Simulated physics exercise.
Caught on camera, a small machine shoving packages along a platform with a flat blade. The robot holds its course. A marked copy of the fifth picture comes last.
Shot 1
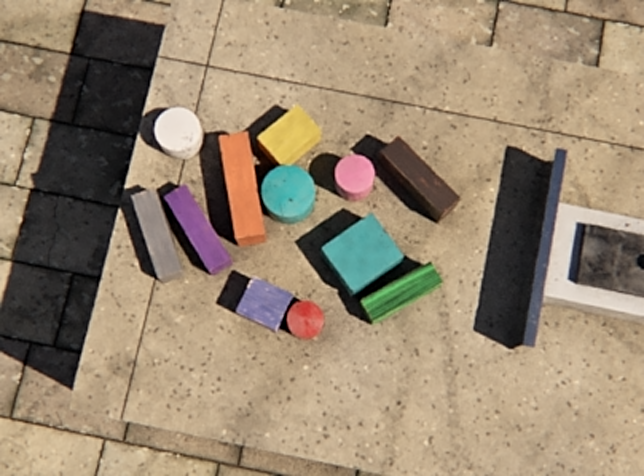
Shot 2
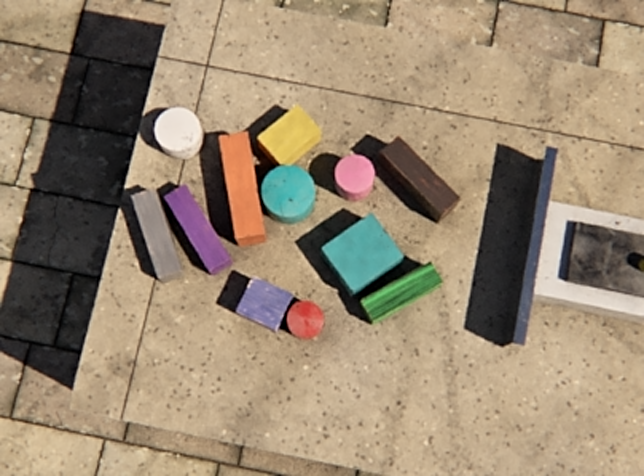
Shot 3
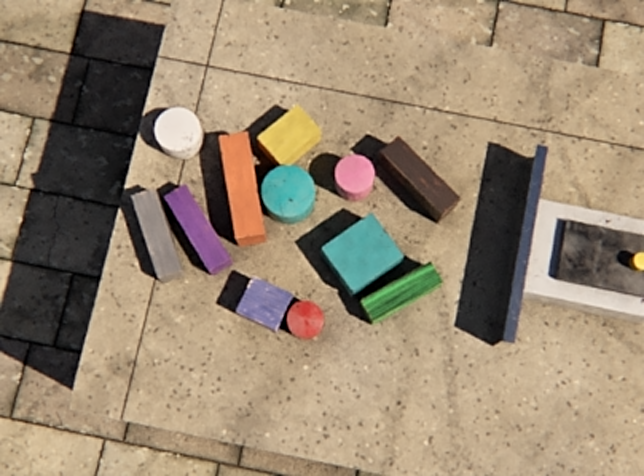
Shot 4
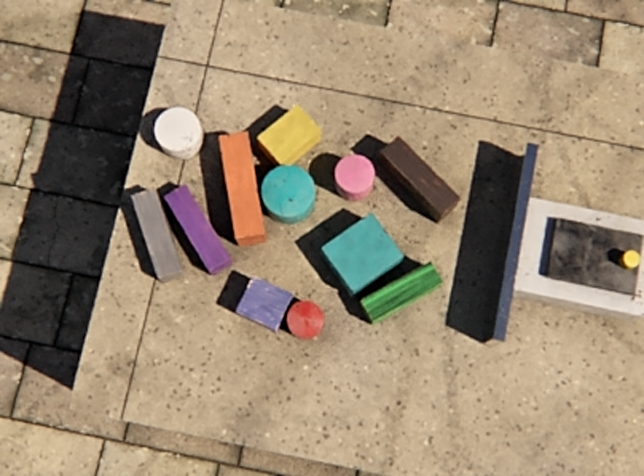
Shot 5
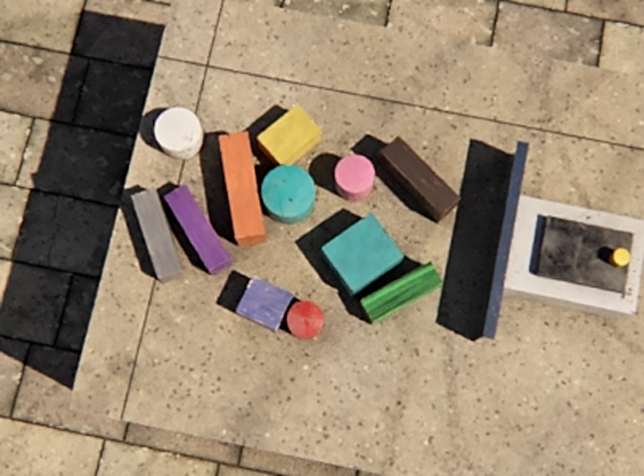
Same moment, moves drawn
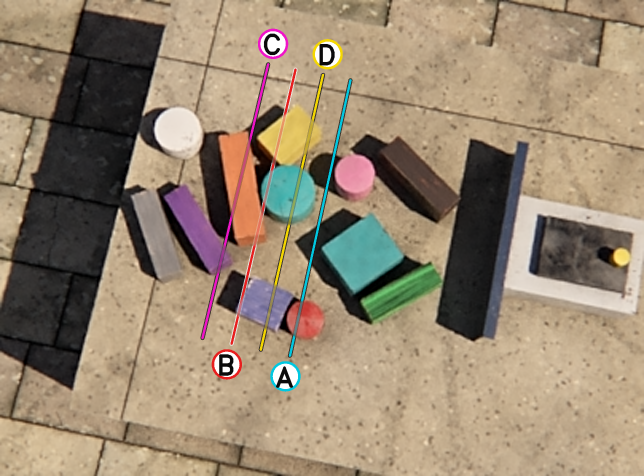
A small pale machine with a wide dark blue blade creeps slowly left from the right edge of a sunlit, speckled stone platform, seen from above by a still camera. White, yellow, orange, purple and grey pieces lie at left, with turquoise, pink, brown, green, blue and red ones toward the middle. The blade edges nearer without touching them, a yellow knob comes into view behind it, and every piece stays still.
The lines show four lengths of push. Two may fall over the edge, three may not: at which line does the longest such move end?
Up to line C.
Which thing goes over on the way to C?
The grey bar goes over.
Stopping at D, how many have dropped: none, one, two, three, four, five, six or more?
The count is none.
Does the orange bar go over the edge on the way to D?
No.
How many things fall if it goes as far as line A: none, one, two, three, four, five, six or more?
In all, none.
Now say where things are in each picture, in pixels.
In the first frame, robot (618, 260); pink canister (354, 179); turquoise crate (362, 255).
In the second frame, robot (608, 259); orange bar (243, 190).
In the third frame, robot (598, 257); red canister (305, 321).
In the fourth frame, robot (588, 255); grey bar (159, 236).
In the fifth frame, robot (578, 253); green stick (401, 293); white canister (180, 134); blue crate (265, 305).
On the copy, A at (321, 214); B at (265, 202); C at (236, 197); D at (293, 208).
On C. First, robot (480, 233); black bar (378, 158); green stick (357, 299).
Then, robot (381, 214); white canister (165, 131); purple bar (181, 227).
Finally, robot (307, 199); grey bar over the edge; white canister (149, 114); one fallen.
By contrast, A is within the limit but short; B is within the limit but short; D is within the limit but short.
